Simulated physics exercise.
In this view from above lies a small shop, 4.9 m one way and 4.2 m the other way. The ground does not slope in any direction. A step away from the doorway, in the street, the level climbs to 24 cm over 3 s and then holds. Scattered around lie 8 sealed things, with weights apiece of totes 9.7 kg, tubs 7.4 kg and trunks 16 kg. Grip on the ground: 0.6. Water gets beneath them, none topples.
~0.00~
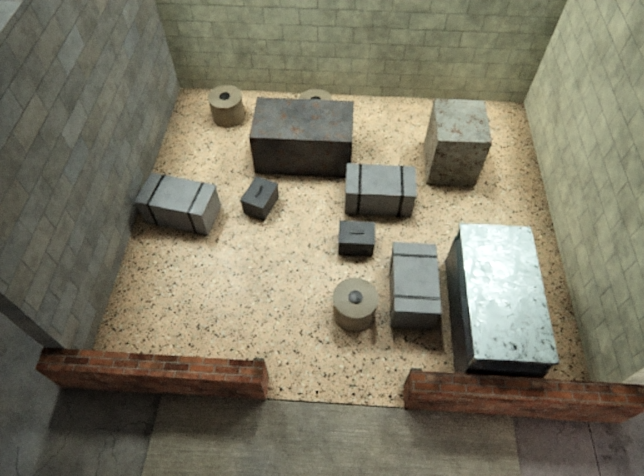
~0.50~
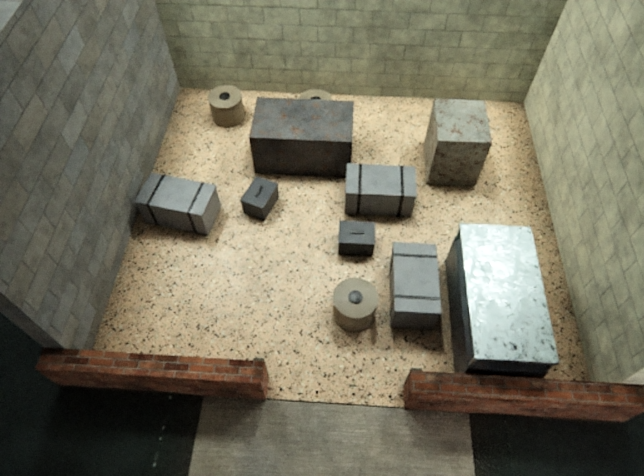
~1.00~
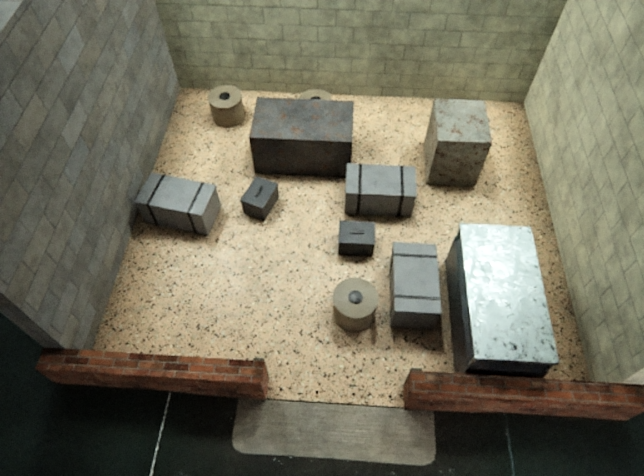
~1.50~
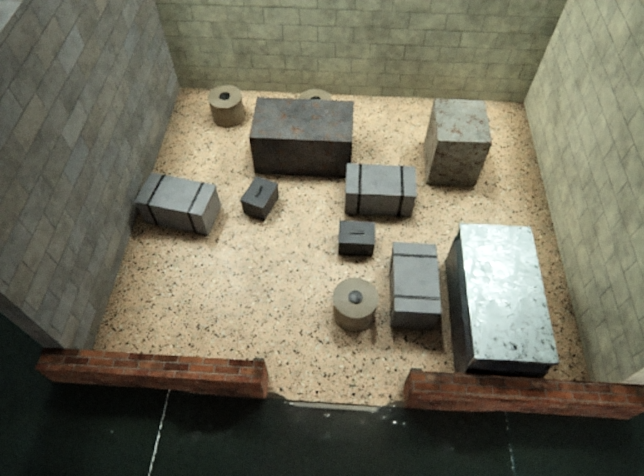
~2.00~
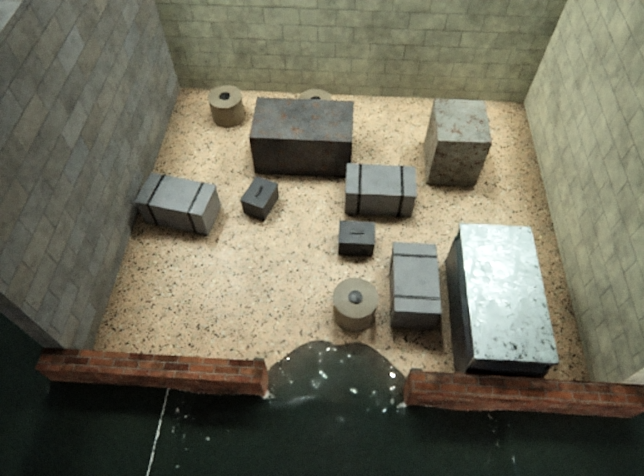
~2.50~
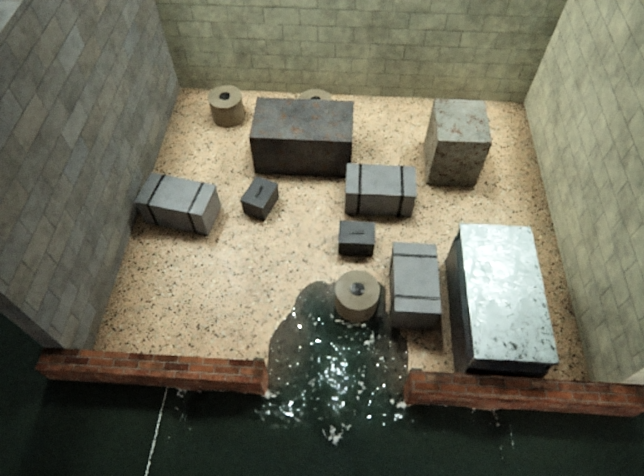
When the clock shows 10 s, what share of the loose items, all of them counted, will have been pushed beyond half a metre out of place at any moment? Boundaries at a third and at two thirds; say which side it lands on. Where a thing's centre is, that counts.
It lands on or past two thirds.
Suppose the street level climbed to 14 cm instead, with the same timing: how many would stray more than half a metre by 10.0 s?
That would make 4 of them.
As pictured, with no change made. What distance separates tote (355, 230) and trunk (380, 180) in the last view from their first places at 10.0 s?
300 cm, 150 cm.
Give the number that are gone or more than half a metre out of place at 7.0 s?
I get 5.
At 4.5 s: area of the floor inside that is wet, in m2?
Flooded: Near 8.5 m2.
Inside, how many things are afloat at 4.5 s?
At that time, 3.
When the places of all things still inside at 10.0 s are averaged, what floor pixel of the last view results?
Close to pixel (364, 175).
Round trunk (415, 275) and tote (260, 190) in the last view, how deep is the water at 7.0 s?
Depth approx. 8 cm / 10 cm.
After 3.5 s 1 of 8 are over 50 cm from their spots; 1 afloat.
After 4.5 s 1 of 8 are over 50 cm from their spots; 3 afloat.
After 7.0 s 5 of 8 are over 50 cm from their spots; 5 afloat.
After 10.0 s 7 of 8 are over 50 cm from their spots, and 7 have been at some point; 8 afloat.
